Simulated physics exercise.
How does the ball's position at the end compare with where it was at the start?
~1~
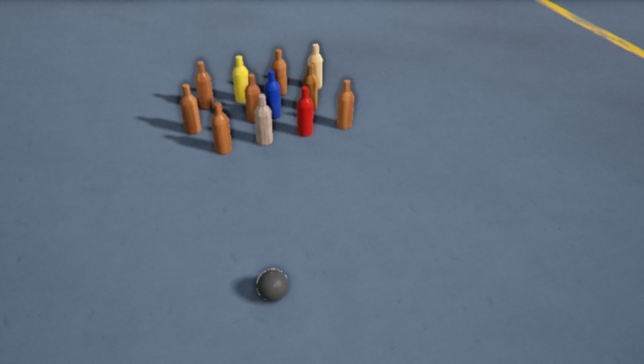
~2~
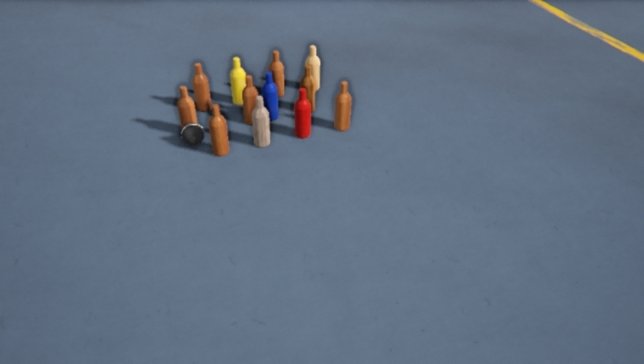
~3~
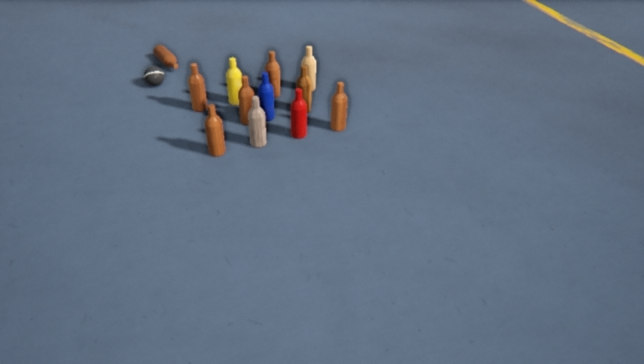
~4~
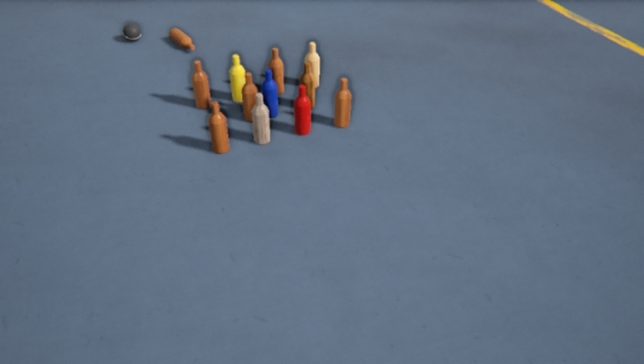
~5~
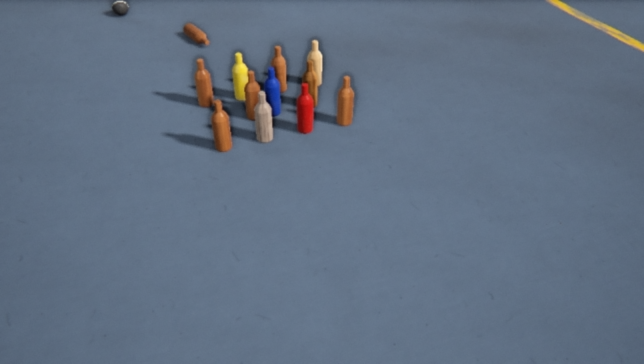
At the start the ball is on the open floor in front of the skittles, and by the end it is beyond them, at the far upper left.
